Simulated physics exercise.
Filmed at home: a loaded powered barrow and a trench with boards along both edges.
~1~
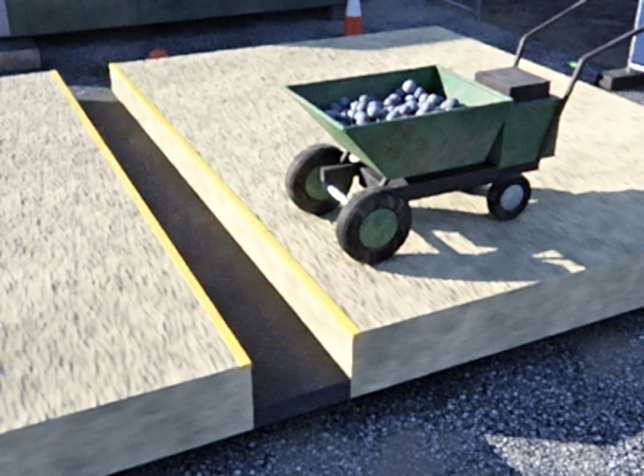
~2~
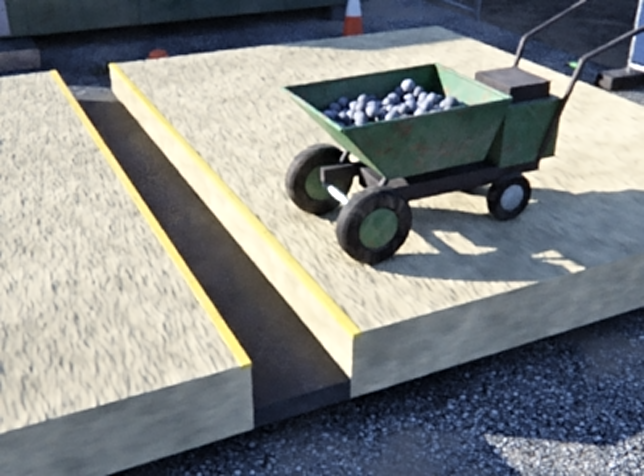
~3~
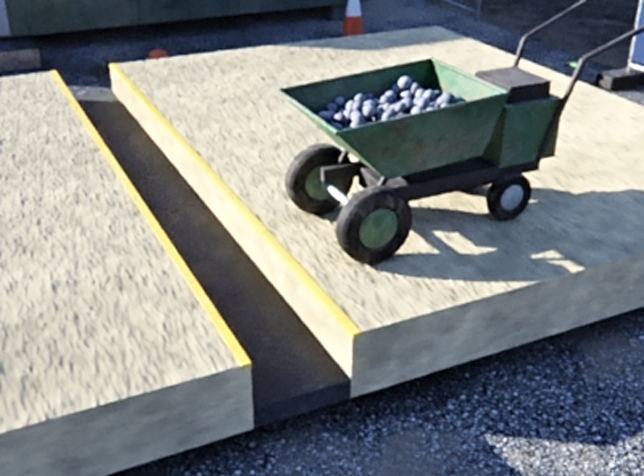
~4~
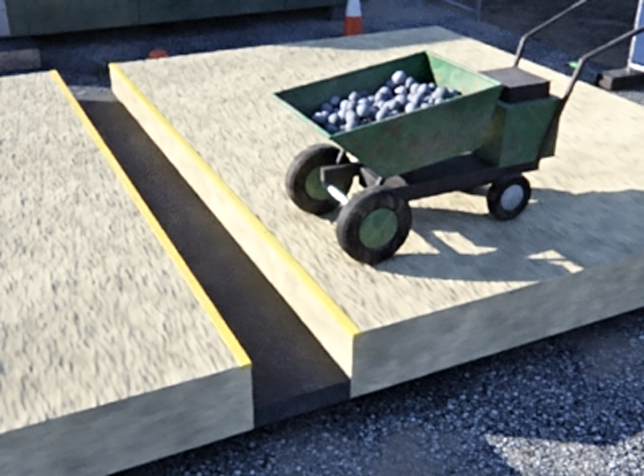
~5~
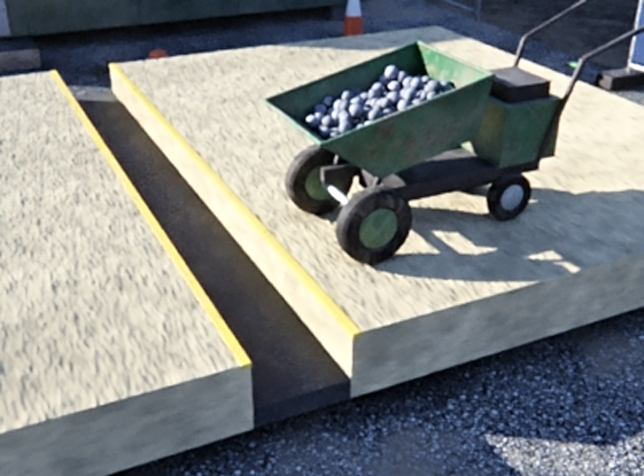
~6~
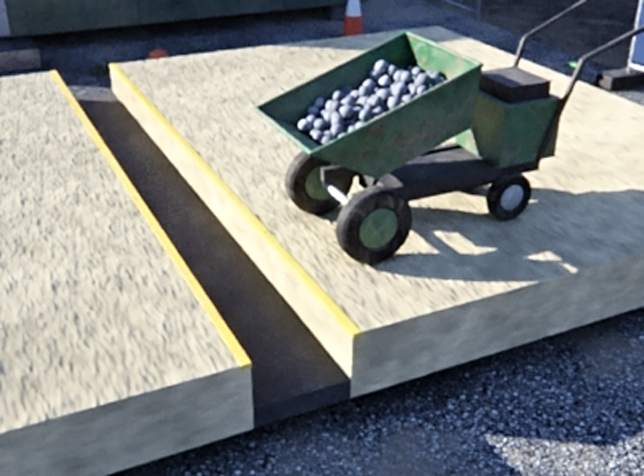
The green skip of a small wheeled barrow, loaded with round grey cobbles, started out level and slowly tilted forward to the left, its back end rising, while the wheels stayed still near a yellow-edged trench.
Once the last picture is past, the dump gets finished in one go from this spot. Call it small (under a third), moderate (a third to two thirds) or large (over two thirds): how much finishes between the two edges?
Large.
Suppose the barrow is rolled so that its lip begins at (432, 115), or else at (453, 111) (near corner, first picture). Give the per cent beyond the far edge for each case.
0 and 0 percent, in that order.
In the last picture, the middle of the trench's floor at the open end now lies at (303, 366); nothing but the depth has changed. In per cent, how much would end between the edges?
I'd say roughly 80 in a hundred.
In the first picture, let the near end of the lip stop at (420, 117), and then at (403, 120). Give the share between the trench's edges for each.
It works out to 70 per cent in the first case and 90 per cent in the second.
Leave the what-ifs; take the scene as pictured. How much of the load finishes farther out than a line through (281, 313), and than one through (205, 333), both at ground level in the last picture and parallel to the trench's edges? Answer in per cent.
That's 70 in a hundred for the first and 10 in a hundred for the second.
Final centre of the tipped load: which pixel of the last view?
I'd put the middle somewhere around (223, 291).
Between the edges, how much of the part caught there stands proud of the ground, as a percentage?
Estimate: Near 0 in a hundred.
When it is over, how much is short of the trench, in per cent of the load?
Roughly 0 percent.
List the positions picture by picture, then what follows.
Lip of the skip at (344, 130), level; top of the load at (412, 109), round cobbles; first edge of the trench at (327, 300); far edge at (222, 327), the trench over half as wide as the skip, and about half as deep as wide, in the first picture.
Lip of the skip at (343, 131), level; top of the load at (411, 108), in the second picture.
Lip of the skip at (338, 133), tipped barely; top of the load at (424, 104), in the third picture.
Lip of the skip at (331, 138), tipped a little; top of the load at (419, 99), in the fourth picture.
Lip of the skip at (322, 145), tipped a little; top of the load at (423, 98), in the fifth picture.
Lip of the skip at (312, 154), tipped clearly; top of the load at (418, 97); first edge of the trench at (327, 300); far edge at (222, 327), in the sixth picture.
Soon, skip tipped steeply; all in the skip.
A while on, skip tipped right over; about two thirds in the skip; about a third in or heaped over the trench; a stray few beyond it; a stray few falling.
Towards the end, skip tipped right over; nearly all in or heaped over the trench; a small part beyond it.
Finally, skip tipped right over; nearly all in or heaped over the trench; a small part beyond it.
